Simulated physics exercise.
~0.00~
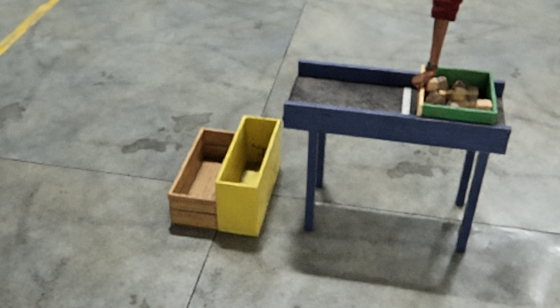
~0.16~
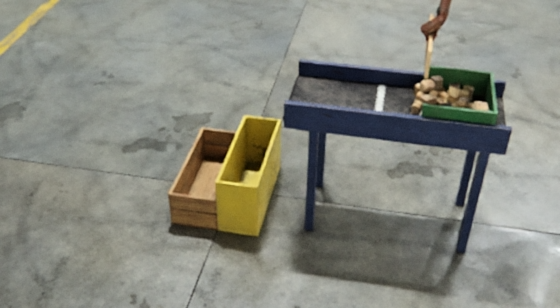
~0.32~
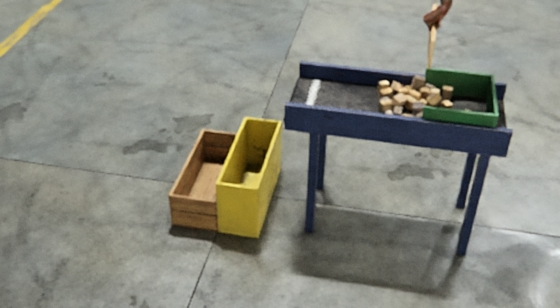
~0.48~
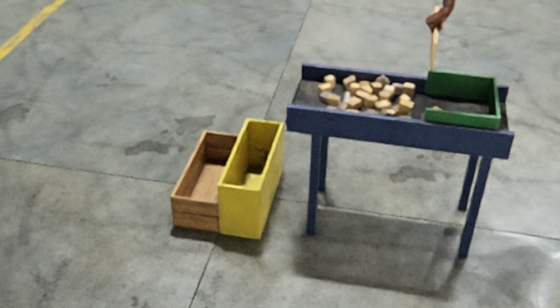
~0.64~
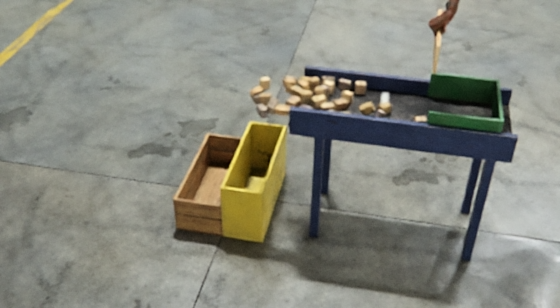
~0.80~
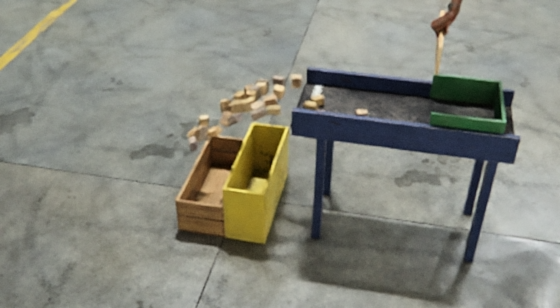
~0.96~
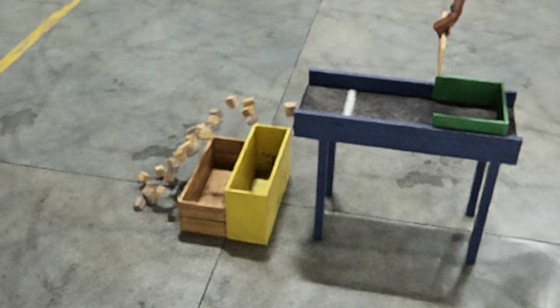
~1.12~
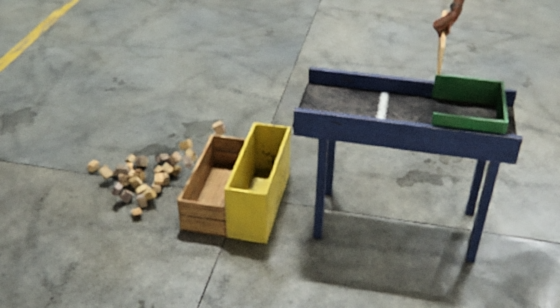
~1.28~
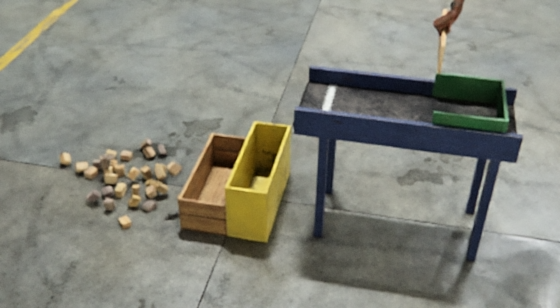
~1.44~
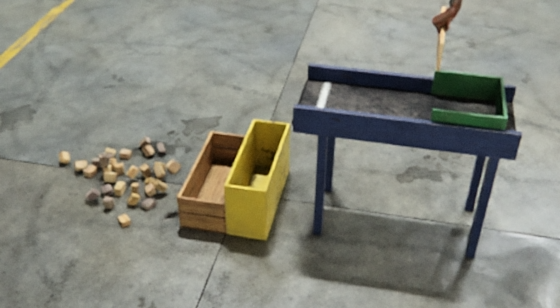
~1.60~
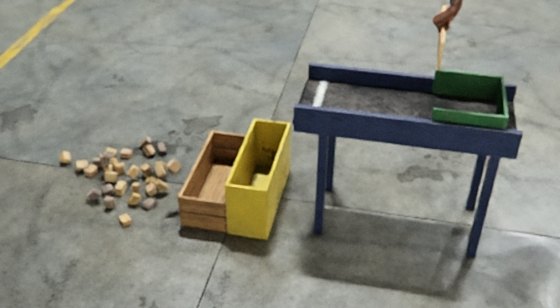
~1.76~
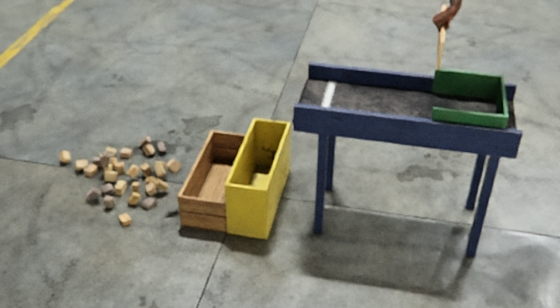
A dark belt on a blue table stands at the right of a grey concrete floor, seen from above by a slightly swaying camera. A green pen full of timber offcuts sits at its right end, while a yellow tote and a wooden tub stand on the floor to the left. A hand lifts the pen's gate, and the offcuts ride left in a loose cluster. They shoot off the table's end and fly over both containers. The pieces land beyond the wooden tub, tumble and spread, and finally lie scattered on the floor, with the pen emptied.
